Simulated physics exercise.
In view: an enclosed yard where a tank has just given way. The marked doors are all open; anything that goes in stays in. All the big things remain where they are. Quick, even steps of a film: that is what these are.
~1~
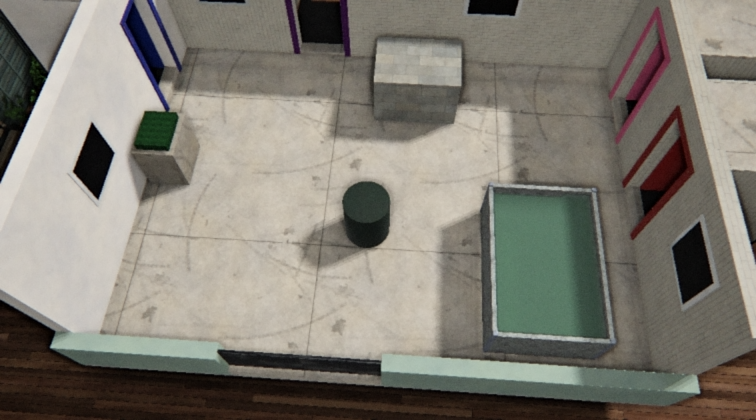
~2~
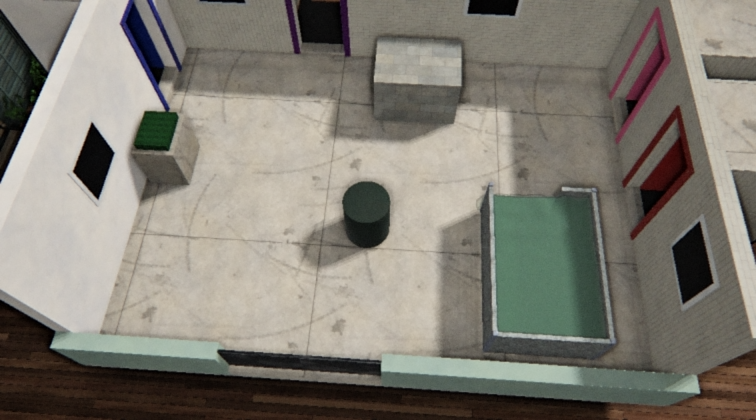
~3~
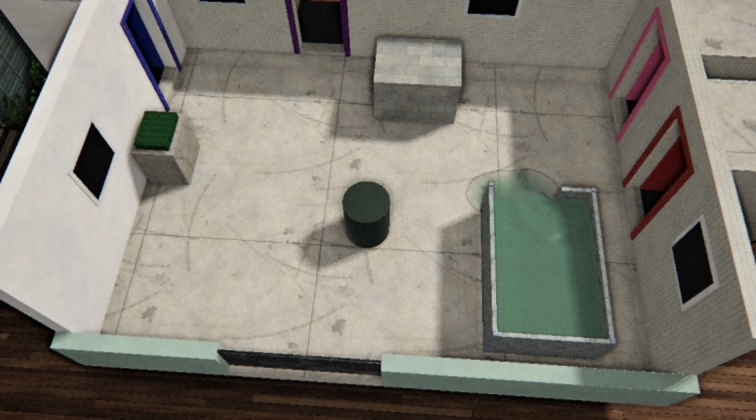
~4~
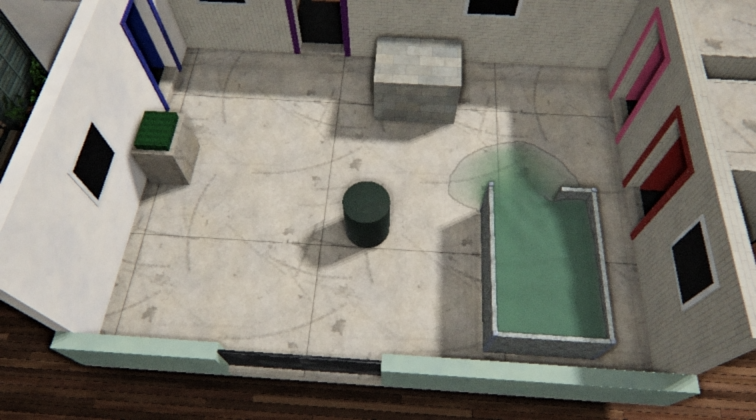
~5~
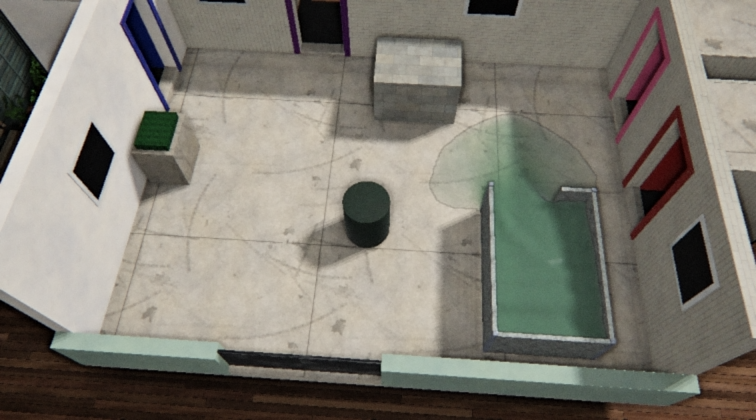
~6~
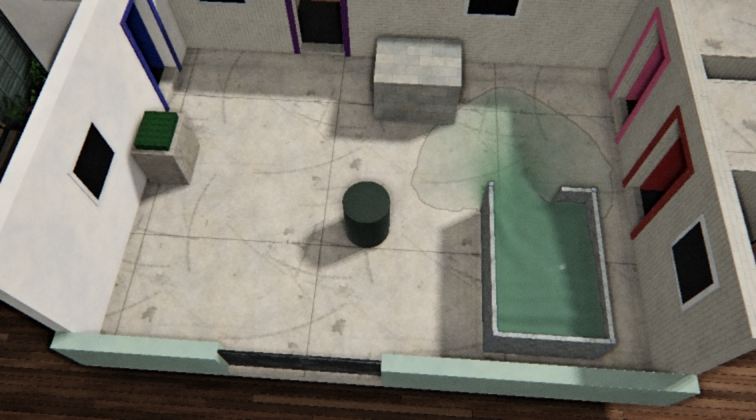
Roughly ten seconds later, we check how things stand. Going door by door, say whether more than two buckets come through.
The blue door holds up fine I think, the red door holds up fine I think, the pink door gets overrun I think, the purple door holds up fine I think.
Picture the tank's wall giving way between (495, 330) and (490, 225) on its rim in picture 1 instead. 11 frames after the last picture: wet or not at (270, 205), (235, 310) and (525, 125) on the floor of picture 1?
Going in your order, I'd say drenched, then drenched, then still bare.
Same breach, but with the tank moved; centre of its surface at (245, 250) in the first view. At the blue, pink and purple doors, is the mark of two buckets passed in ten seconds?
Here's what I see: The blue door gets beyond it, while the pink door never reaches it and the purple door gets beyond it.
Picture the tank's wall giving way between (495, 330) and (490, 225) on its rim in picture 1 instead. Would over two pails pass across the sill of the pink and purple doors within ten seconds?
Here the pink door keeps within bounds, and the purple door gets too much.
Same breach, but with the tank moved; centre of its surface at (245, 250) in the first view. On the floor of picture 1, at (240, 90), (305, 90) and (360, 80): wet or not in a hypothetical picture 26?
Log: Flood; flood; flood.
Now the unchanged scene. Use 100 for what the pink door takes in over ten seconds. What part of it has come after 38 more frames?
Around 75 in a hundred.
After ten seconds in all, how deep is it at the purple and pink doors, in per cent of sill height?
Approx. 80 % followed by 90 %.
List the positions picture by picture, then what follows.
In the first picture, the water tank at (546, 260) is whole and still.
In the second picture, water pours out on the water tank's far side and has run to a hidden place.
In the third picture, the front is at (543, 178), out from the gap on the water tank's far side.
In the fourth picture, the front is at (528, 147), out from the gap on the water tank's far side.
In the fifth picture, water pours out on the water tank's far side and has run to (513, 117).
In the sixth picture, the front is at (496, 91), out from the gap on the water tank's far side.
A moment on, water covers 25 % of the floor; the blue door not reached, the red door wet at the sill, nothing in, the pink door wet at the sill, nothing in, the purple door not reached.
Next, water covers 30 % of the floor; the blue door not reached, the red door wet at the sill, nothing in, the pink door wet at the sill, nothing in, the purple door wet at the sill, nothing in.
Then, water covers 55 % of the floor; the blue door wet at the sill, nothing in, the red door wet at the sill, nothing in, the pink door over two buckets in, the purple door under two buckets in.
Later, water covers 70 % of the floor; the blue door under two buckets in, the red door under two buckets in, the pink door far over two buckets in, the purple door under two buckets in.
In the end, water covers 90 % of the floor; the blue door under two buckets in, the red door under two buckets in, the pink door far over two buckets in, the purple door under two buckets in.
